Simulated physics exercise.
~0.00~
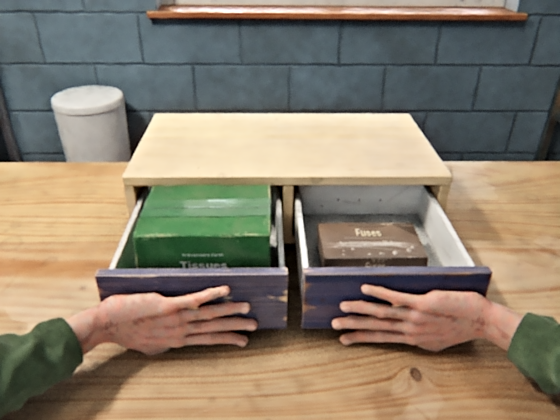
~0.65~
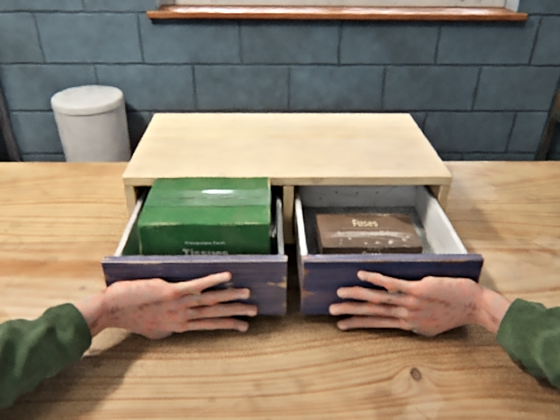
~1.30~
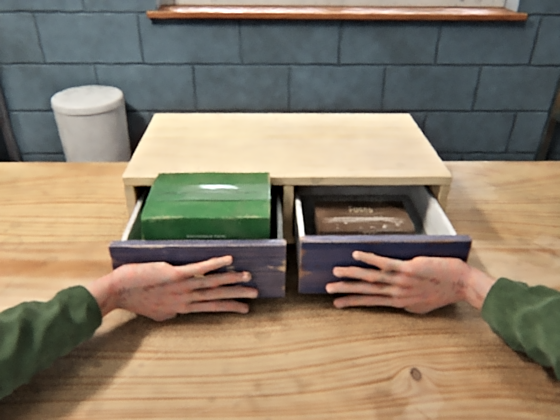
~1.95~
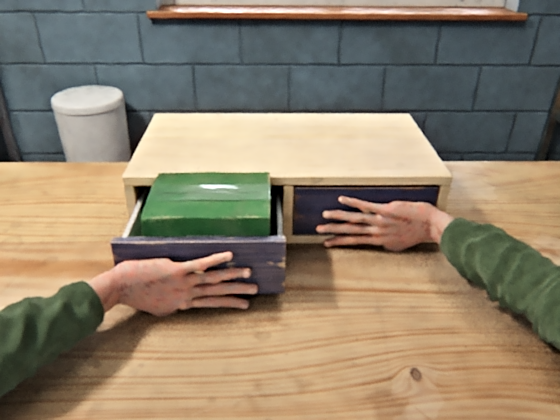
Two hands in green sleeves rest against the purple-blue fronts of two open drawers in a pale wooden chest, seen from the front and slightly above on a wooden table. A green box labelled as tissues sits in the left drawer and a lower brown box in the right, with a blue block wall and a pale bin behind. Both hands push, and the drawers slide inward together. The left drawer then stops partway, its green box still showing, while the right one continues in. Finally the right drawer is shut flush, hiding the brown box, and the left stays ajar.
